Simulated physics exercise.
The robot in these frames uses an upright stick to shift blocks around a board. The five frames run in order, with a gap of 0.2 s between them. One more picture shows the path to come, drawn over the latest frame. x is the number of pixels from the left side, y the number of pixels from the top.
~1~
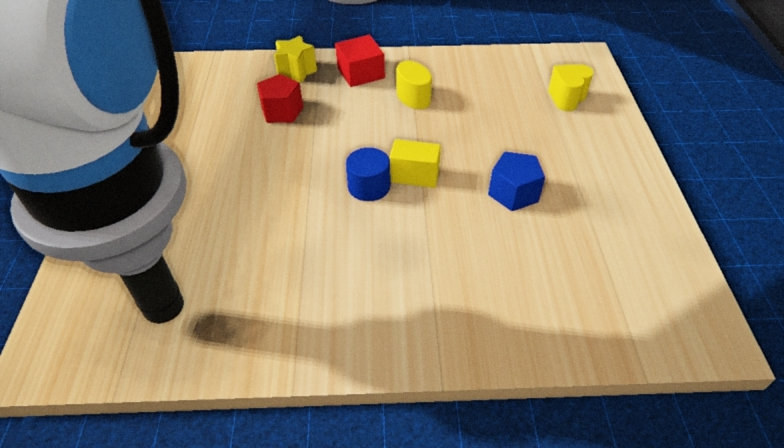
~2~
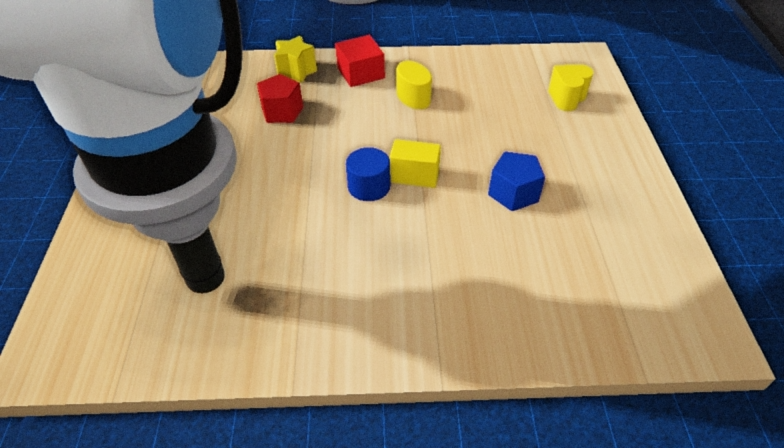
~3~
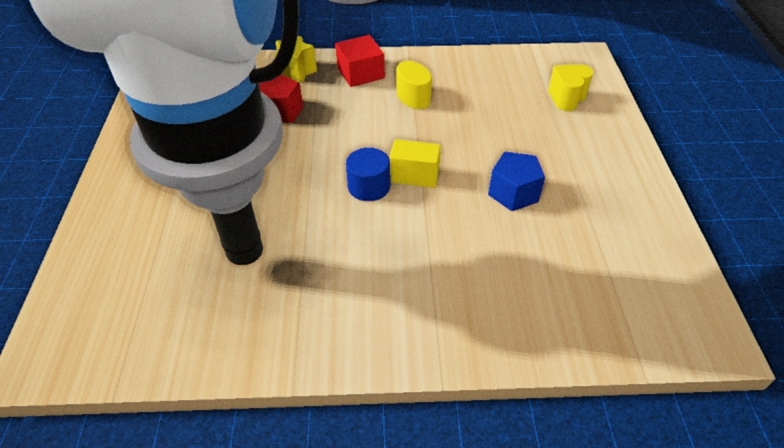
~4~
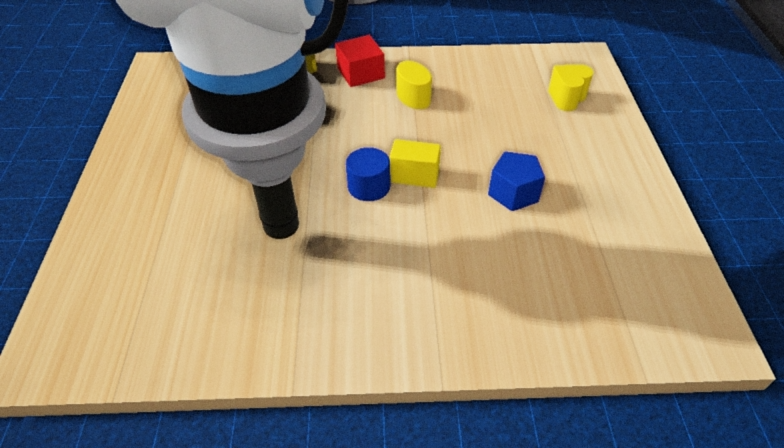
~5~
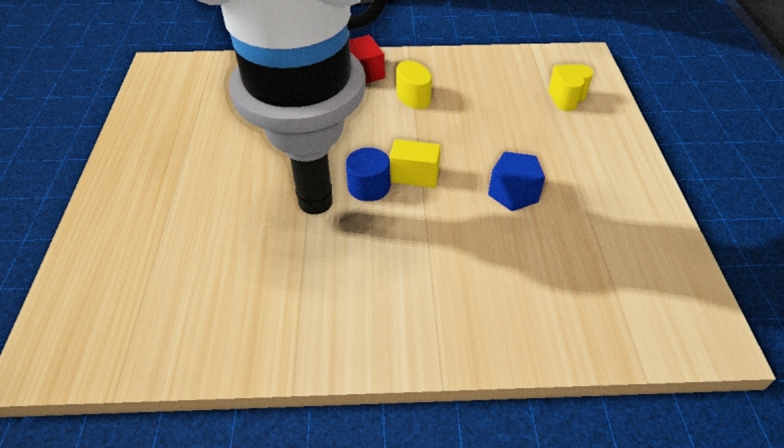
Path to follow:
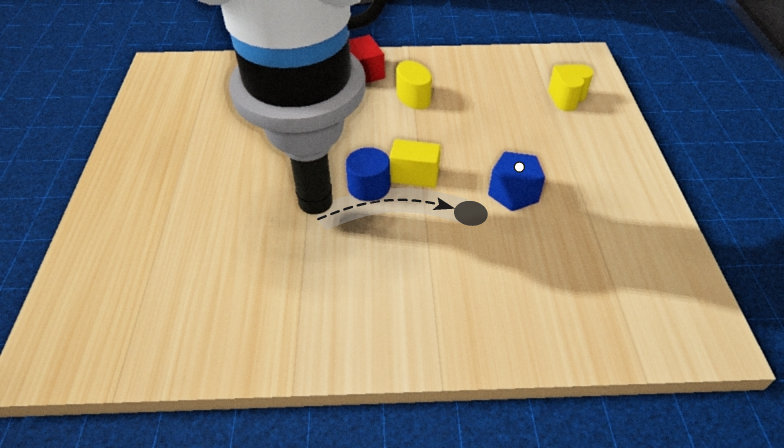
The clip opens with a robot arm holding a black stick upright over the lower left of a wooden board scattered with red, yellow and blue blocks. The arm glides steadily right and toward the back, passing in front of the red blocks and nearing the blue round block, while every block stays still.
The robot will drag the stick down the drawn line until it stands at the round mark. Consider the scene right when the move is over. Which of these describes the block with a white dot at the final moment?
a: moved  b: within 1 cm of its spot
The correct letter is b.
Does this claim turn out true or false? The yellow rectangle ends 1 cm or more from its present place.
The statement is correct.
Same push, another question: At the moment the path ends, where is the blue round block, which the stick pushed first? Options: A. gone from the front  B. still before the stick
My answer is option A.
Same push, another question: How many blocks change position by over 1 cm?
2 blocks.
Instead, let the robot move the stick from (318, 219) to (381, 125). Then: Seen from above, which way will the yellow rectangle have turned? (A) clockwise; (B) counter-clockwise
My pick is B.
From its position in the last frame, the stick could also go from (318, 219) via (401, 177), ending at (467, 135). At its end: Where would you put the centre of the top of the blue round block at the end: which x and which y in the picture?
Its top face will be centred at roughly (419, 109).
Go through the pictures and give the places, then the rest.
Tip of the stick at (164, 308), middles of tops, blue round block at (368, 161), yellow rectangle at (416, 150), blue five-sided block at (519, 167), in the first frame.
Stick at (206, 279), nothing pushed, in the second frame.
Stick at (245, 252), nothing pushed, in the third frame.
Stick at (282, 227), nothing pushed, in the fourth frame.
Stick at (316, 203), blue round block at (368, 161), yellow rectangle at (416, 150), blue five-sided block at (519, 167), in the fifth frame.
The line goes from (318, 219) through (368, 203) and (420, 201) to (471, 213); the dot is on the blue five-sided block.
What follows on the original path. One third of the way, stick at (369, 187); blue round block at (381, 152); yellow rectangle at (425, 144), turned 30° clockwise.
Two thirds of the way, stick at (422, 185); blue round block at (388, 148); yellow rectangle at (426, 142), turned 45° clockwise.
At the end, stick at (473, 197); blue round block at (388, 148); yellow rectangle at (426, 142), turned 45° clockwise; blue five-sided block unmoved.
